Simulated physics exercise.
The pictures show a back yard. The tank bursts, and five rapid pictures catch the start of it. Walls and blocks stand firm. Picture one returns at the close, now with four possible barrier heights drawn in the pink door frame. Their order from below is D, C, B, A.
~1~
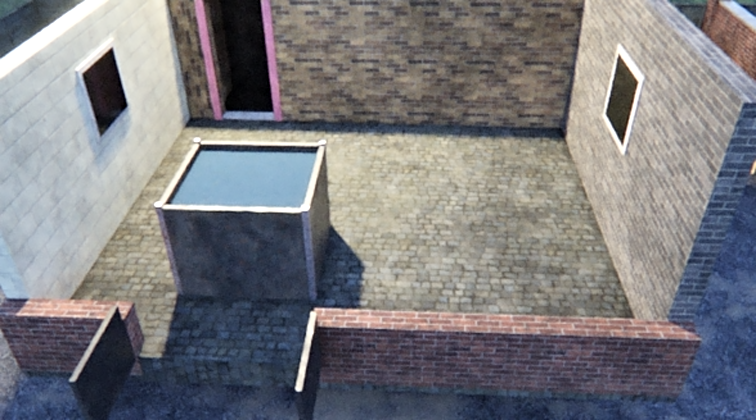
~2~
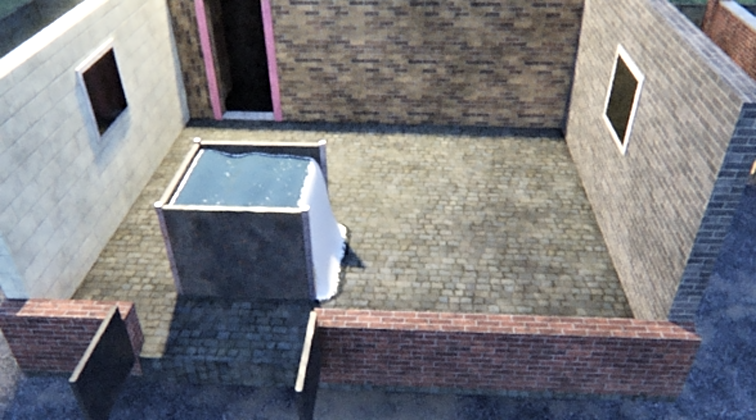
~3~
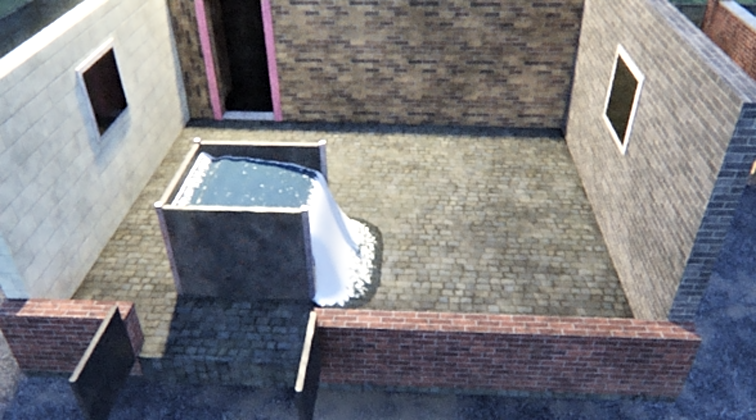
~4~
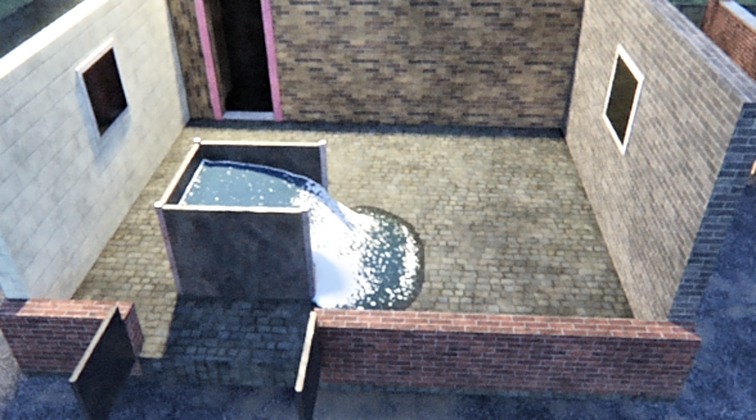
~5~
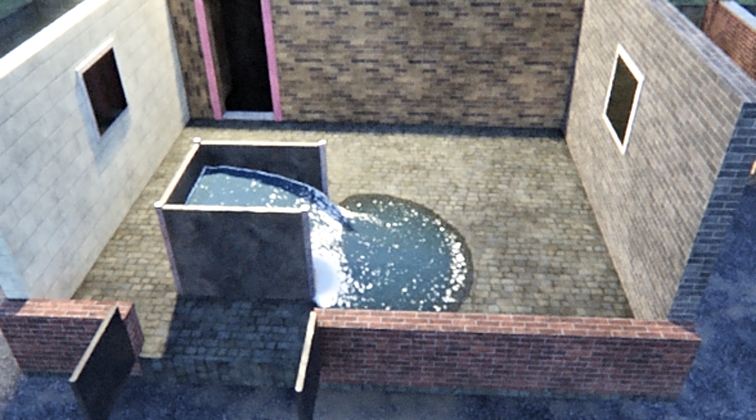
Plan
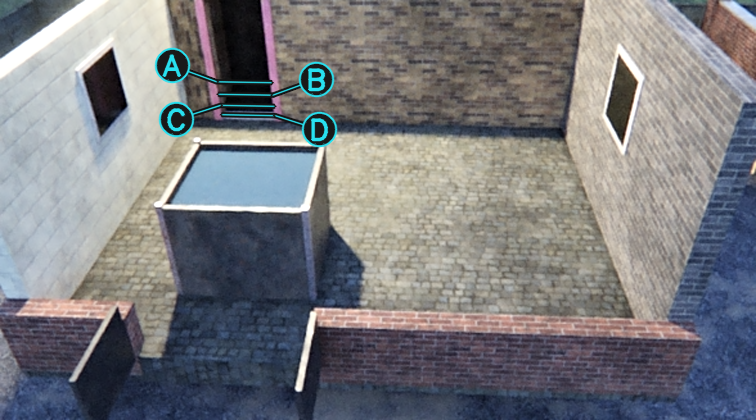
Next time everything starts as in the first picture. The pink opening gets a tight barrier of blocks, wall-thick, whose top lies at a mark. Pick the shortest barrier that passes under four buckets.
Go for D.
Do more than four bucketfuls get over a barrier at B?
No.
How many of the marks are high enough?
All of the four.
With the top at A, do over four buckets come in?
No, that is safe.
On the marked copy, A at (244, 82); B at (245, 94); C at (247, 105); D at (248, 115); from the bottom up D, C, B, A.
Choosing A, nothing gets over.
Choosing B, nothing gets over.
Choosing C, nothing gets over.
Choosing D, a splash gets over, under a bucket.
